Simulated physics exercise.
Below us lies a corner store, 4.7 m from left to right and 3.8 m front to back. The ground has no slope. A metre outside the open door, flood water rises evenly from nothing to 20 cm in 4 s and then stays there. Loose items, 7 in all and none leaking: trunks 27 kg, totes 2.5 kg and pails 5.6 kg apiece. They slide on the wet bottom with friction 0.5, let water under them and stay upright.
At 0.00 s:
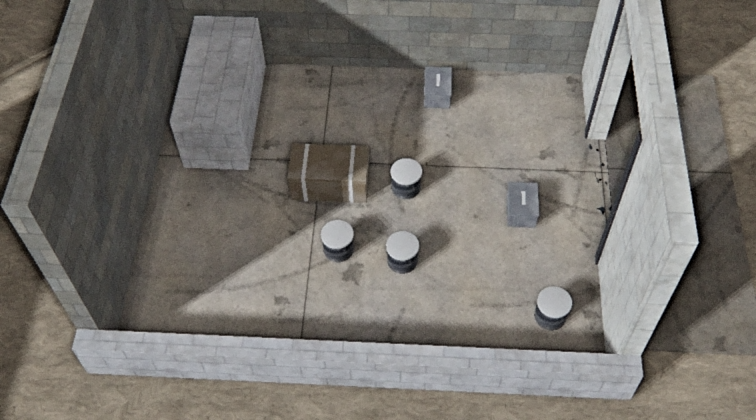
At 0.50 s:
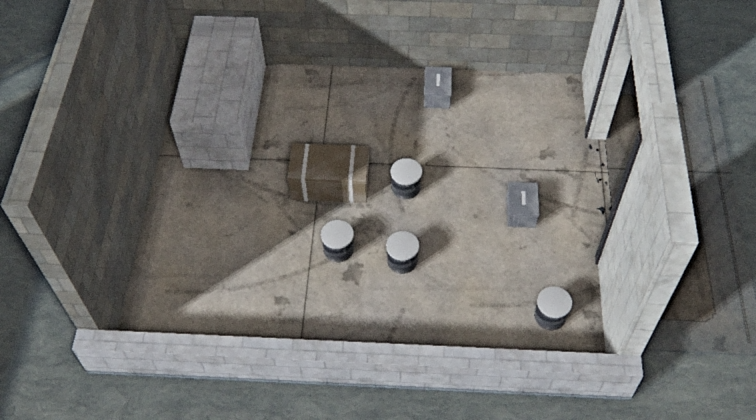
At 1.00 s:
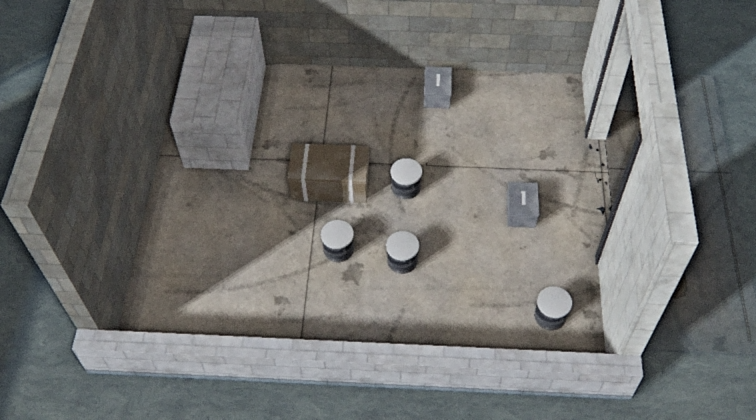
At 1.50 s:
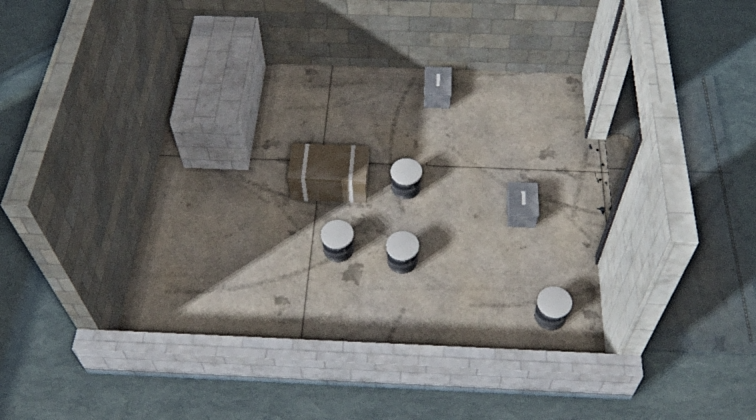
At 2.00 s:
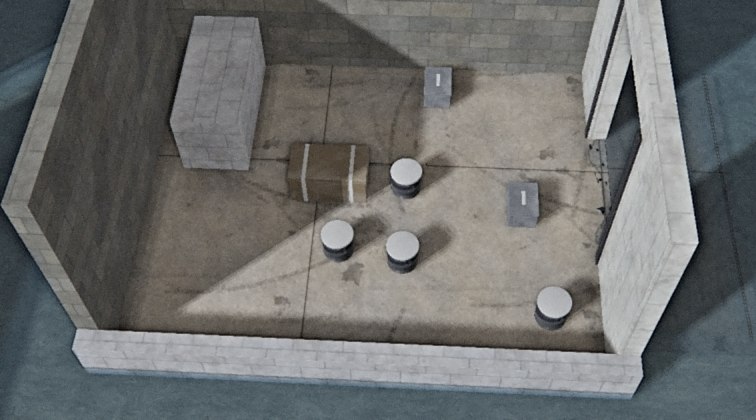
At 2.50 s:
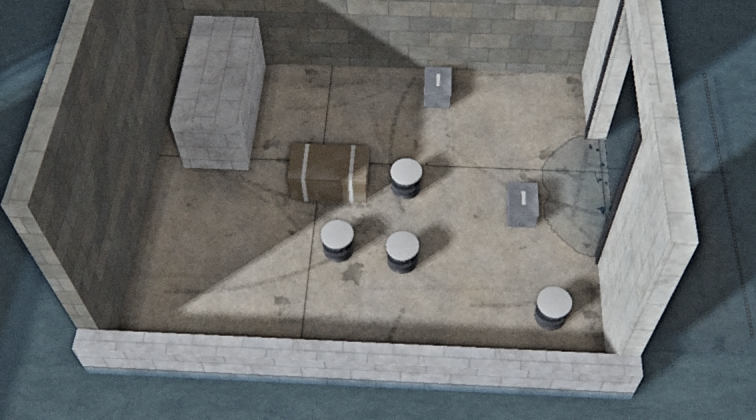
Water darkens the ground outside a roofless, block-walled room seen from high above, turning it from brown to blue-grey, then slips through the doorway at right and spreads in a thin, rounded patch across the floor. Inside stand a brown trunk with pale straps near the middle, four white-topped pails, two grey totes and a tall pale block at upper left. None of these objects moves, and the camera stays still.
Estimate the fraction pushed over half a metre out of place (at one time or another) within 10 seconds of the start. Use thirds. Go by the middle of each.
That comes to two thirds or more.
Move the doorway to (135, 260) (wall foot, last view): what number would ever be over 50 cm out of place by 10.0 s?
Then 5.
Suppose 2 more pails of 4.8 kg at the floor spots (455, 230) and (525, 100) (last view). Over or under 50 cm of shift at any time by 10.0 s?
In that order: More, less.
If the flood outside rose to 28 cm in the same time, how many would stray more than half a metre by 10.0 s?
Then 6.
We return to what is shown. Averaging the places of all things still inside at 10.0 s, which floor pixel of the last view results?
At about (264, 245).
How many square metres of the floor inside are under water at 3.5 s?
Roughly 2.5 m2.
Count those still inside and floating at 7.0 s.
At that moment 3.
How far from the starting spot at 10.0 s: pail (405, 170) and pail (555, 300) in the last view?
In turn: 150 cm, 0 cm.
After 3.5 s 0 of 7 are over 50 cm from their spots; 0 afloat.
After 4.5 s 1 of 7 are over 50 cm from their spots; 1 afloat.
After 7.0 s 5 of 7 are over 50 cm from their spots; 3 afloat.
After 10.0 s 6 of 7 are over 50 cm from their spots, and 6 have been at some point; 6 afloat.
